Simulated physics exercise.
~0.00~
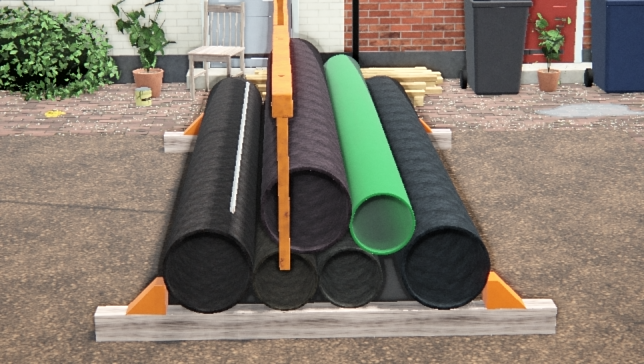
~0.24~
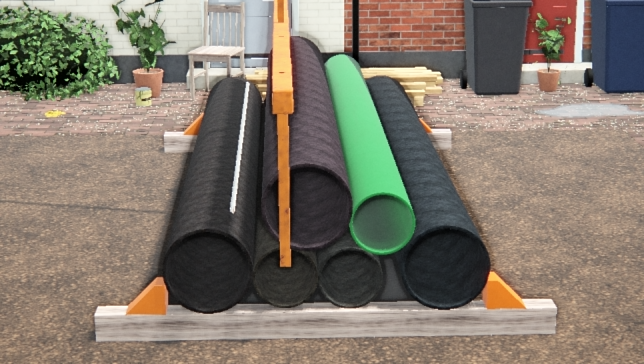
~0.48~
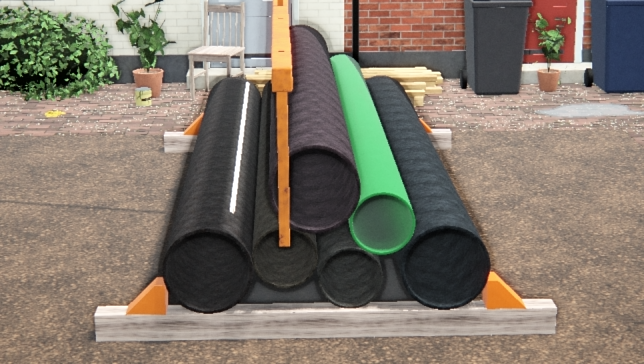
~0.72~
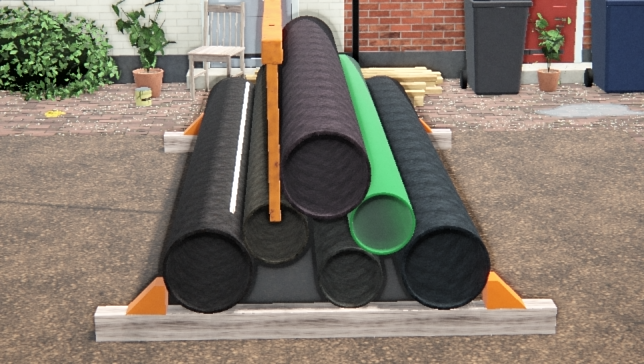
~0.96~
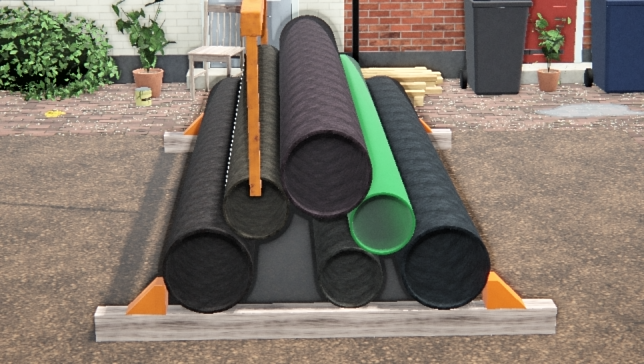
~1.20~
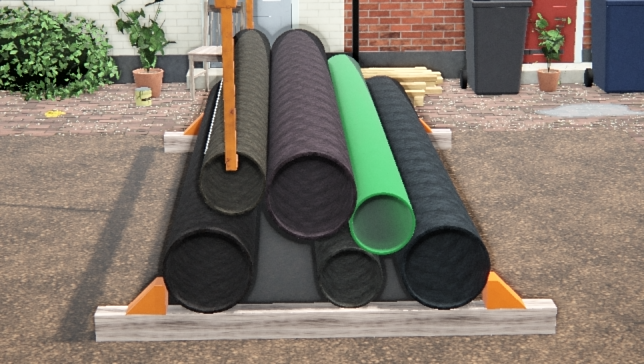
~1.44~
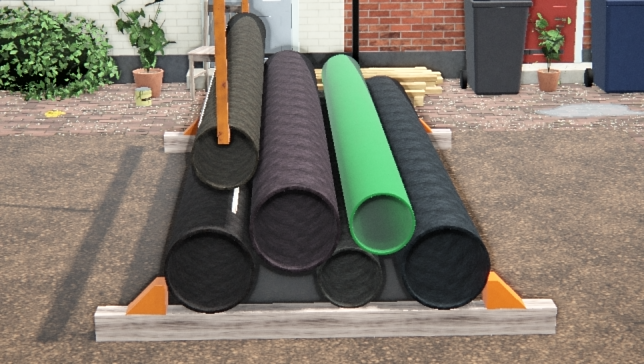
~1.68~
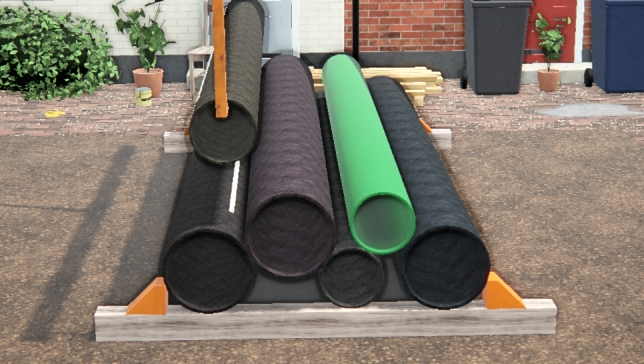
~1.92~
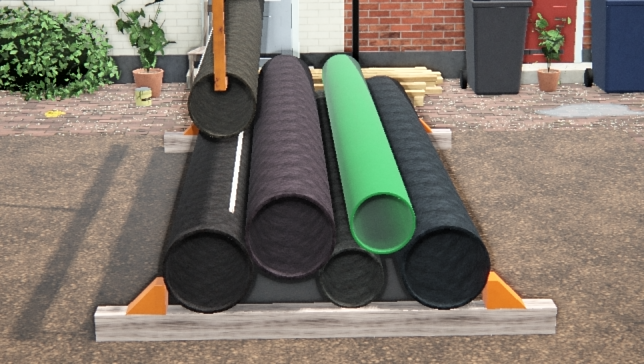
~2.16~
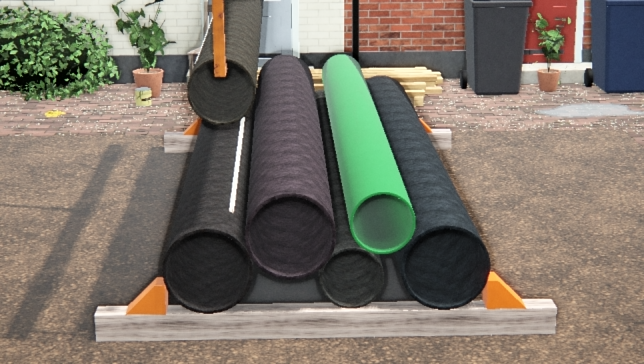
A stack of hollow, dark pipes and one green pipe lies end-on on a pale timber bearer with orange chocks, in a brown dirt yard before a brick and white wall with potted plants and bins. An orange beam hooks a small bottom pipe left of centre and draws it upward. The purplish pipe resting above is pushed up and slightly right, then drops left into the gap as the hooked pipe clears it. The beam carries its pipe up over the black left one, where it hangs at the end, while the green pipe stays in place.
